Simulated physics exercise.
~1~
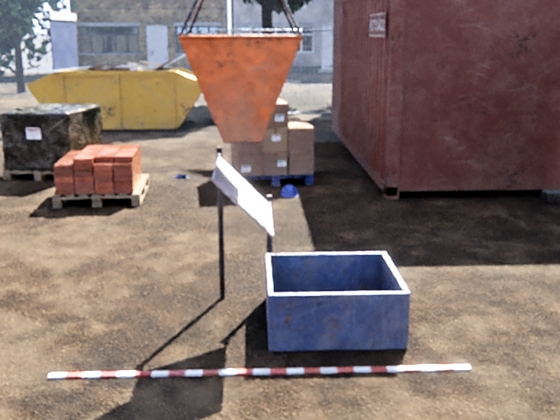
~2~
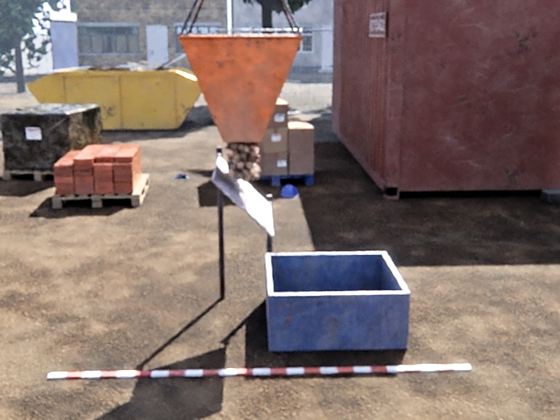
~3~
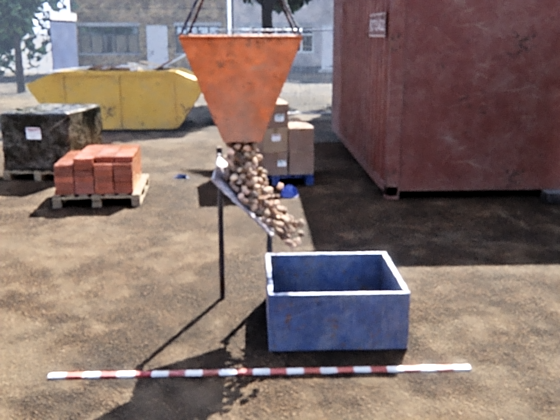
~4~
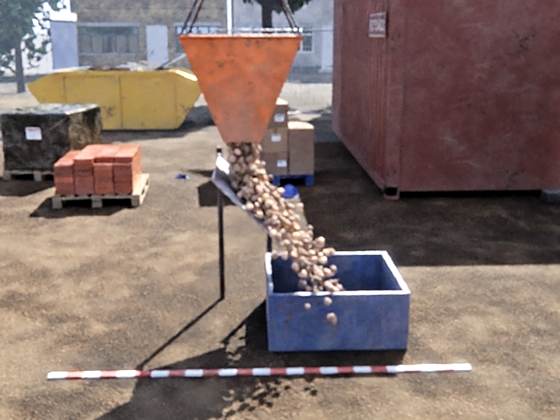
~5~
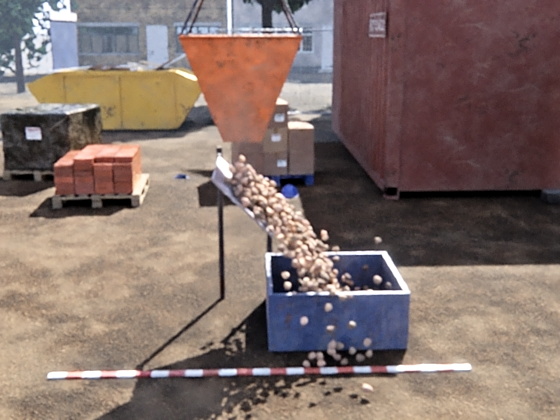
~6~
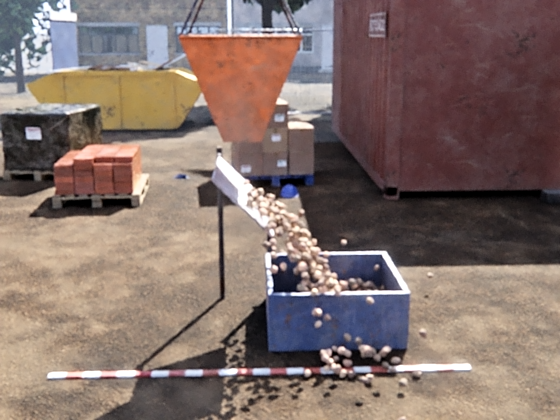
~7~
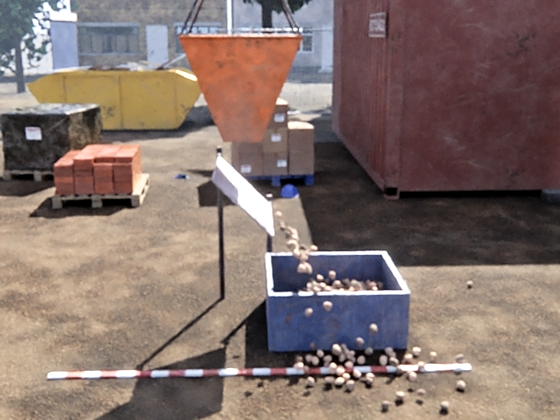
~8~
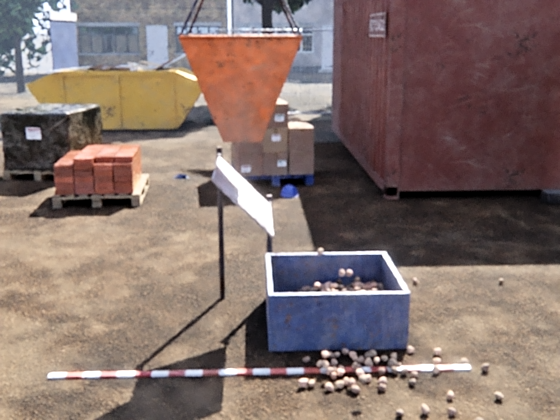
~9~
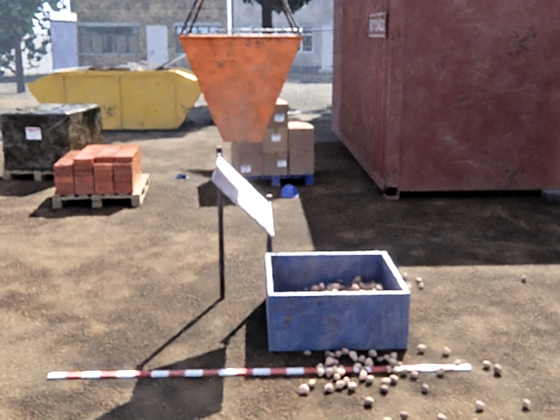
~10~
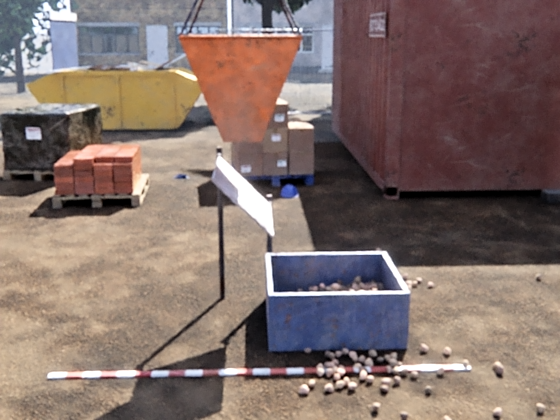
In a sunlit dirt yard seen from the side, an orange skip hangs on chains above a tilted pale steel slide on dark posts, with an open blue bin below to the right. Behind stand stacked red bricks, a yellow container, cardboard boxes and a large dark red container, while a red and white staff lies in front. Brown rounded stones pour from the skip's bottom, run down the slide and tumble rightward into the bin. Some spill past it, scattering and rolling across the ground. The flow stops, leaving most stones in the bin and the rest in front and to the right.
